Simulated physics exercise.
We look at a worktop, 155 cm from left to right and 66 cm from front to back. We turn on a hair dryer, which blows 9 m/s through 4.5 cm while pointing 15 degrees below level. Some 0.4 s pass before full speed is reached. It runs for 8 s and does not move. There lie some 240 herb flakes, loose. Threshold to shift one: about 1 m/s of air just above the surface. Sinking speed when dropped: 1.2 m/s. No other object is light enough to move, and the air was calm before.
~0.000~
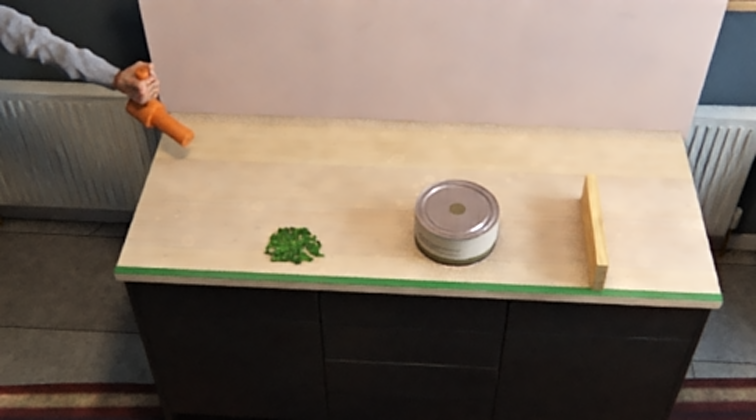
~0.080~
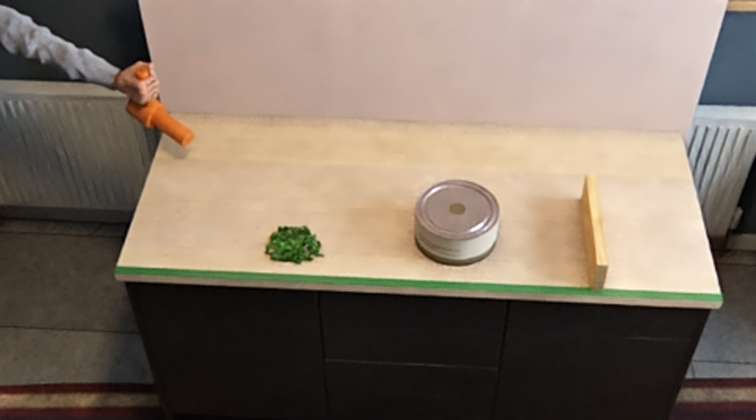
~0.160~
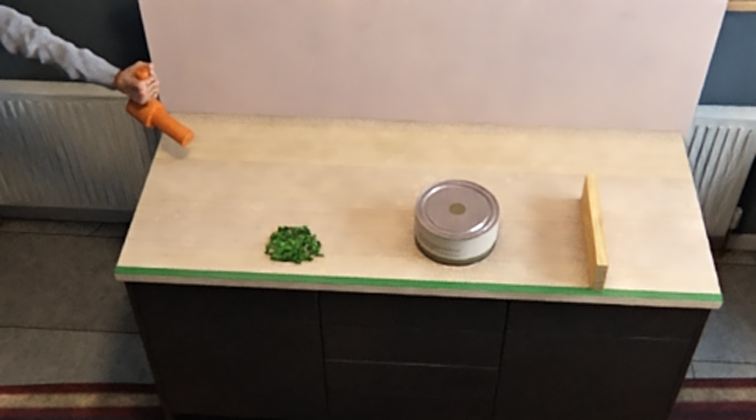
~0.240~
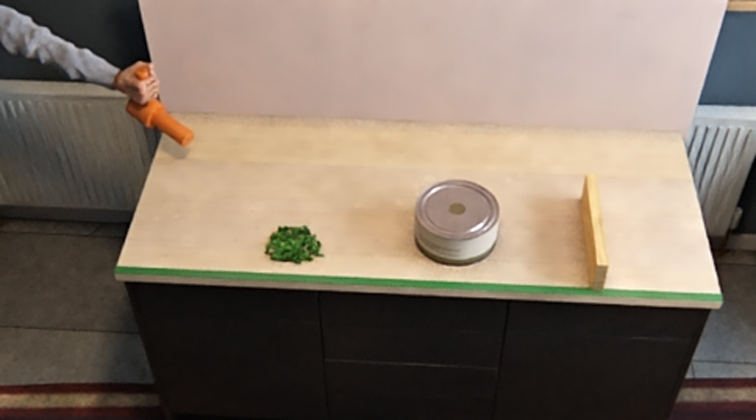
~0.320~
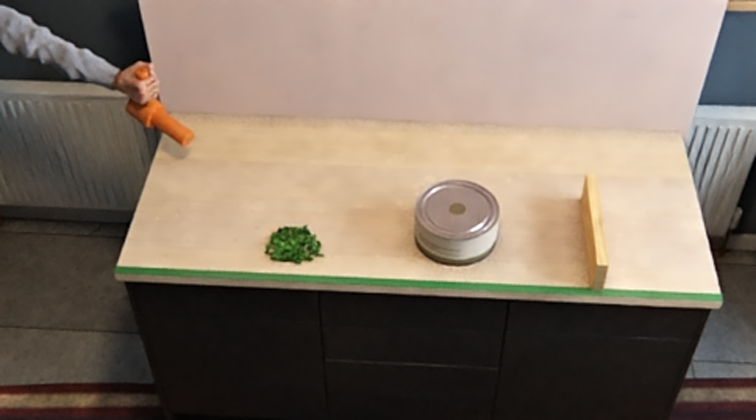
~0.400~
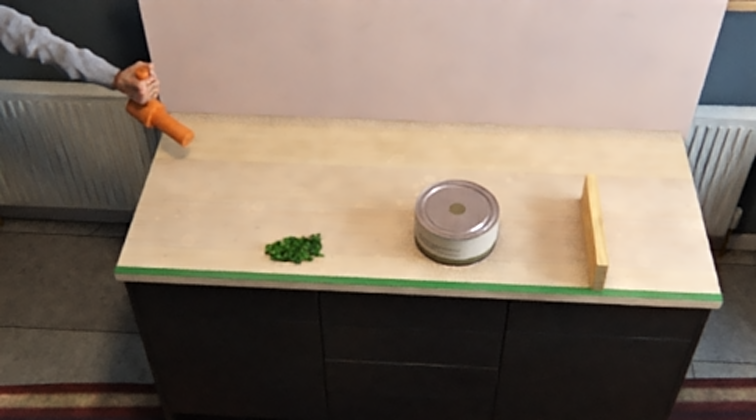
Green herb flakes lie still beneath the orange hair dryer's aim, then the pile thins slightly.
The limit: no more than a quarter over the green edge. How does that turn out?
In the end the amount is too much.
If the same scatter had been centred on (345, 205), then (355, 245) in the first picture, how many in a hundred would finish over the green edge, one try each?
In turn about 30 %, 100 %.
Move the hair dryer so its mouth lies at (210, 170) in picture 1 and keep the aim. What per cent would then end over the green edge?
That gives roughly 100 % in the end.
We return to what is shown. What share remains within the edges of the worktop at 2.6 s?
Around 0 %.
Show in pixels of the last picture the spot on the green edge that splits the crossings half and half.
Close to pixel (336, 284).
After 1.6 s, 0 % are on the move or not yet settled, 100 % are over the green edge.
After 2.6 s, 0 % are on the move or not yet settled, 100 % are over the green edge.
After 4.4 s, 0 % are on the move or not yet settled, 100 % are over the green edge.
After 8.0 s, at the end, 100 % are over the green edge.
